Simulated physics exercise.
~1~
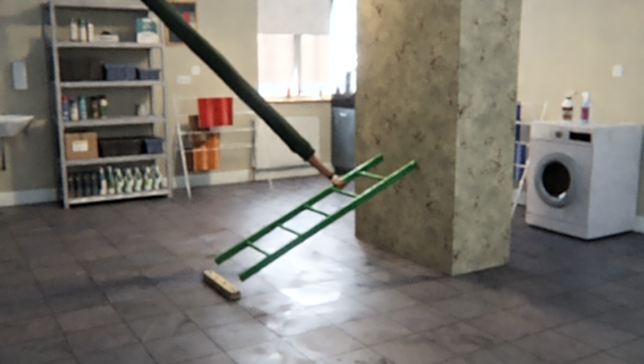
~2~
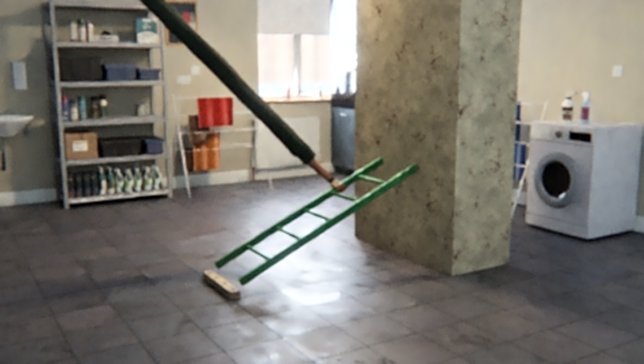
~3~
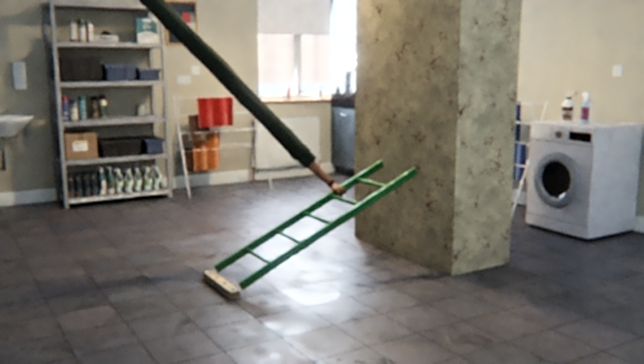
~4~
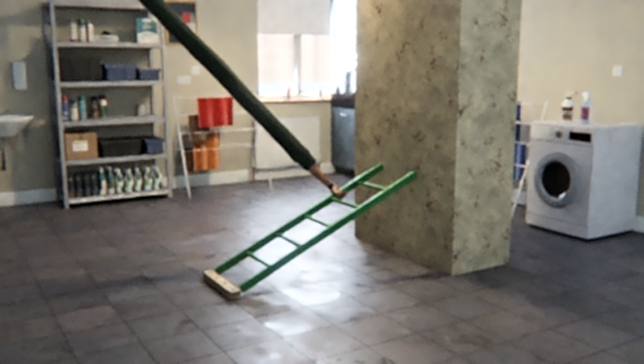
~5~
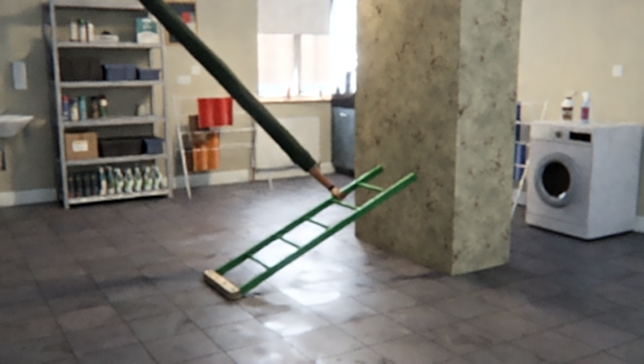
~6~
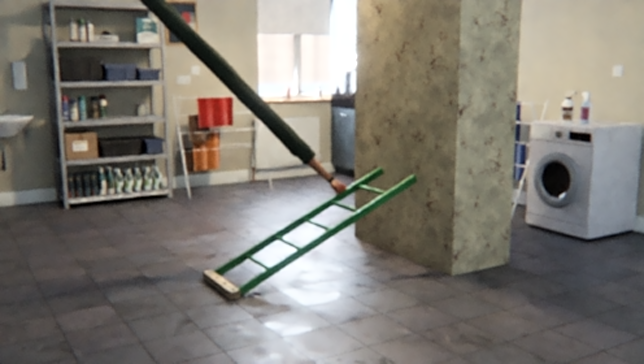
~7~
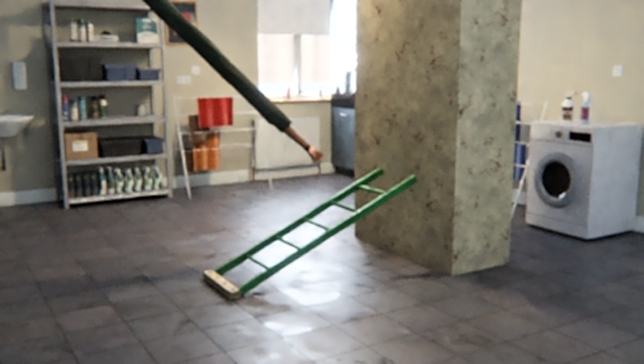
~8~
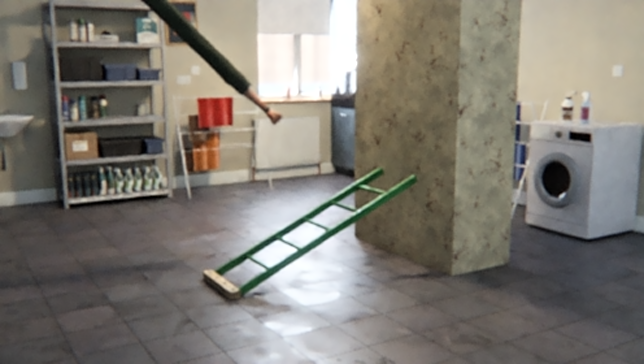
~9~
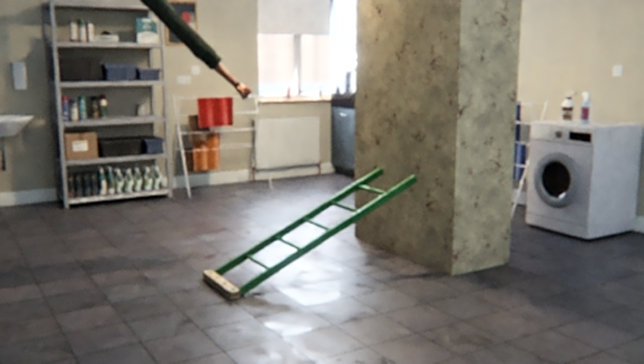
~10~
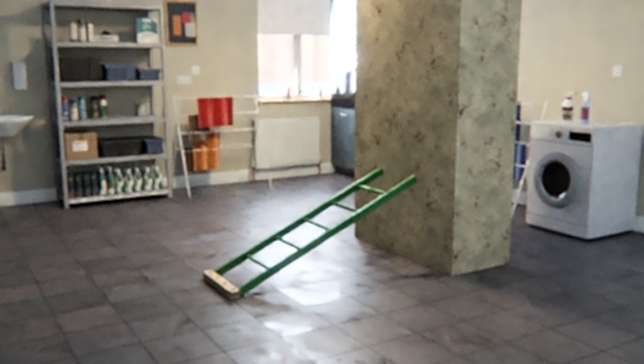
A green ladder is lowered against a pillar by a hand, which withdraws, leaving it leaning.
